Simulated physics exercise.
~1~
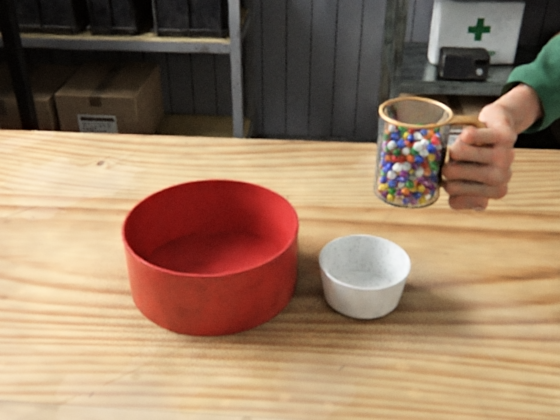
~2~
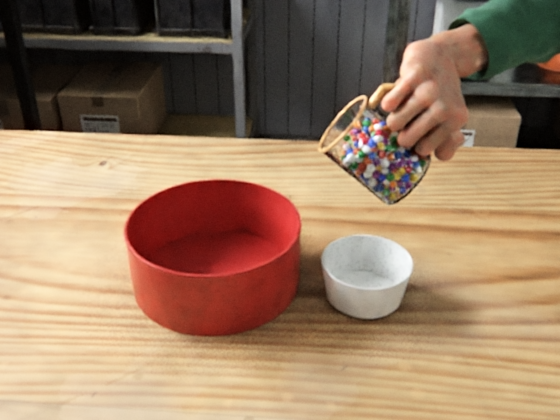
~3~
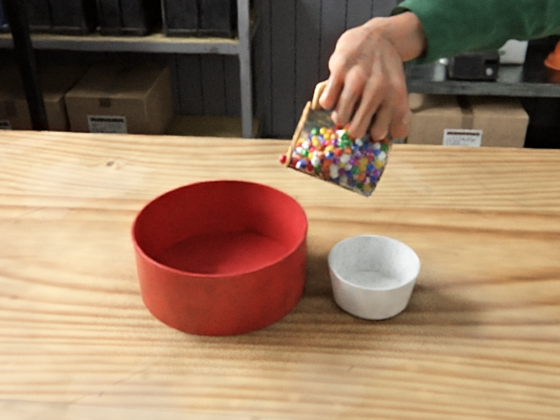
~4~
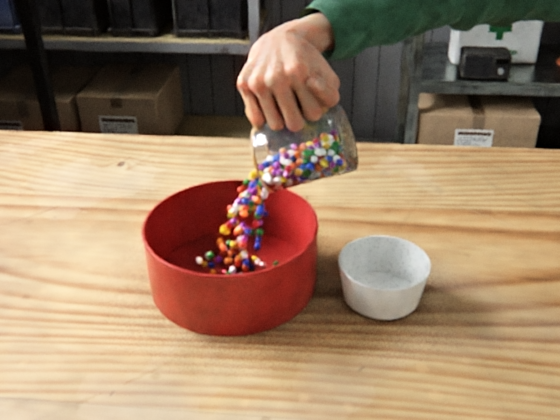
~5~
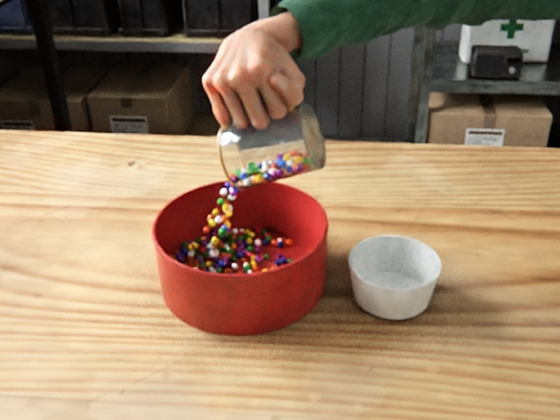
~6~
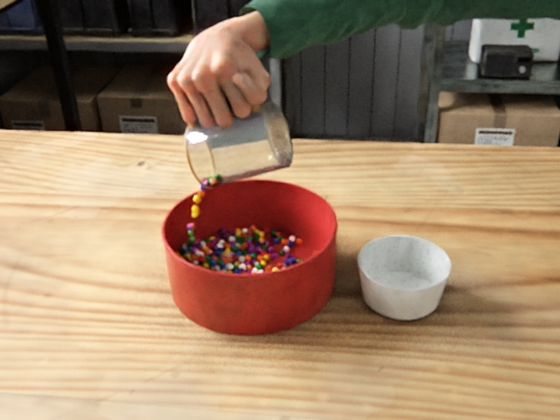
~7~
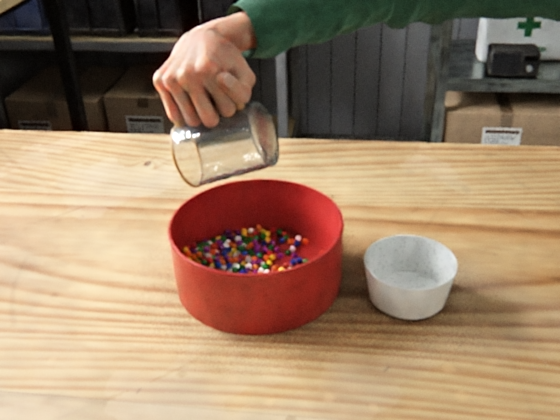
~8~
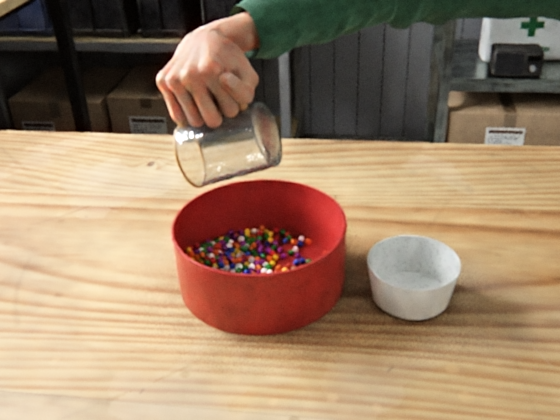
On a pale wooden table in a storeroom, with shelves of boxes behind, a red pot stands to the left of a smaller white dish. A hand in a green sleeve holds up a clear cup full of colourful beads at the right. The hand carries the cup left, tilting it as it passes above the white dish. Over the red pot, the cup tips further and the beads pour down in a thick stream. The stream thins to a trickle as the cup moves on leftward. Finally the empty cup stays tilted above the pot, which holds the beads, while the white dish remains empty.
